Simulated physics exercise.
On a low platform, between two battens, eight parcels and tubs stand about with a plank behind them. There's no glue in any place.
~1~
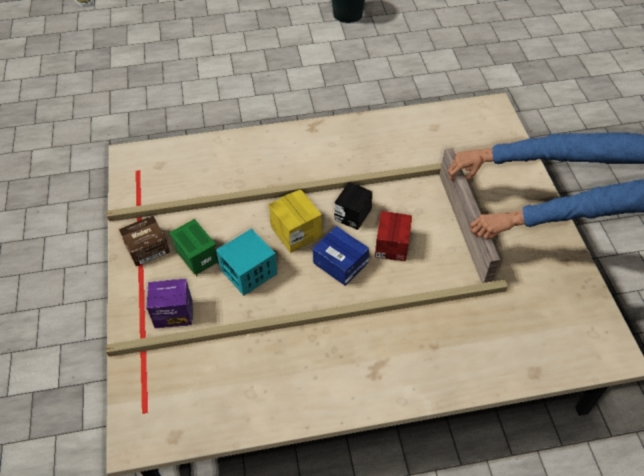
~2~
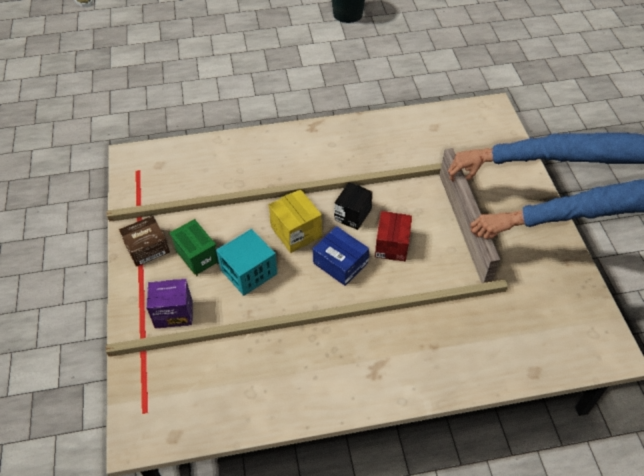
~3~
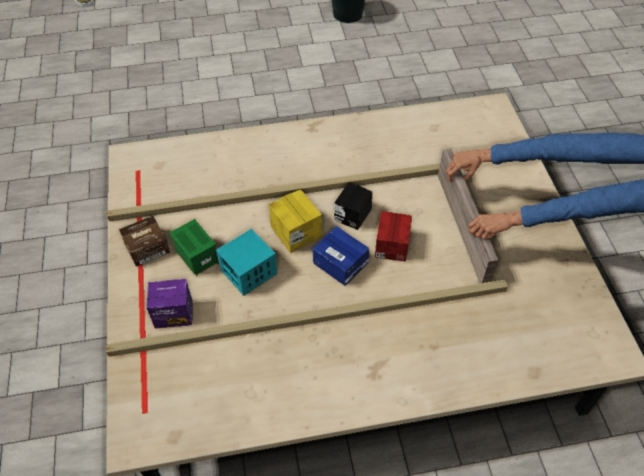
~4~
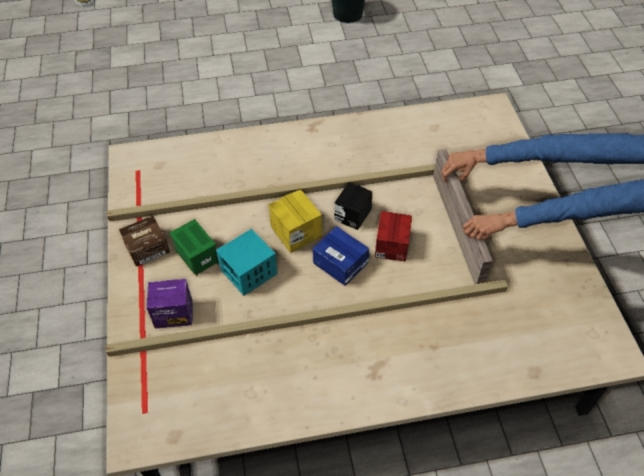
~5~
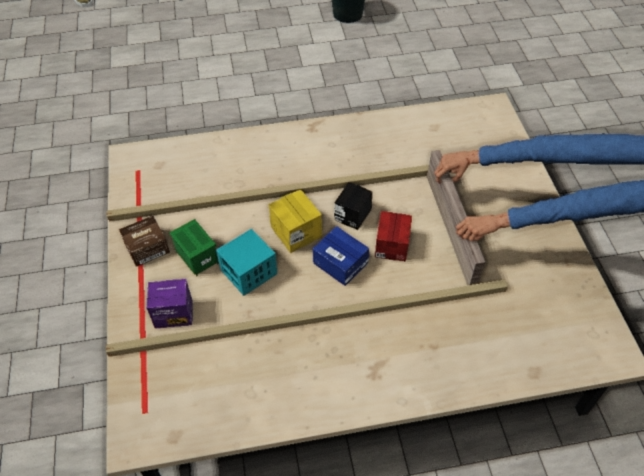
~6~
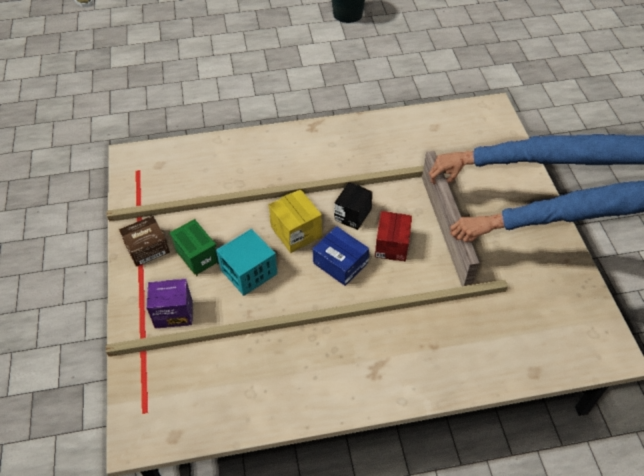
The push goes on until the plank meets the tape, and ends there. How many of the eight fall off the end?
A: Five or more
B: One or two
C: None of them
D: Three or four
Answer: A.
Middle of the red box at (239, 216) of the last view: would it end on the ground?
It goes off the edge.
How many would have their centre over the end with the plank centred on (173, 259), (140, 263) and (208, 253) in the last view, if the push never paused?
First 4, next 6, last 1.
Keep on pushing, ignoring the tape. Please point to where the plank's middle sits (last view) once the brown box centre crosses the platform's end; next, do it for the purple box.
The middle is at (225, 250) when it's the brown box, and at (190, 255) when it's the purple box.
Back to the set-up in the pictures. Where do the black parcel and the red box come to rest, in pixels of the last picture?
Final pixels, roughly: (123, 245) for the first, (122, 281) for the other.
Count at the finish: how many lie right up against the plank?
The count in contact is 2.
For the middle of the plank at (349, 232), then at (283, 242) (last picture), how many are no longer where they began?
I get 4 at the one place and 7 at the other.
Soon after, none off yet; brown box at rest near (145, 241); purple box at rest near (170, 304); green tote moving near (192, 246).
At rest, the number that fall off is five or more; fallen, blue parcel, yellow parcel, turquoise crate, green tote, purple box and brown box.
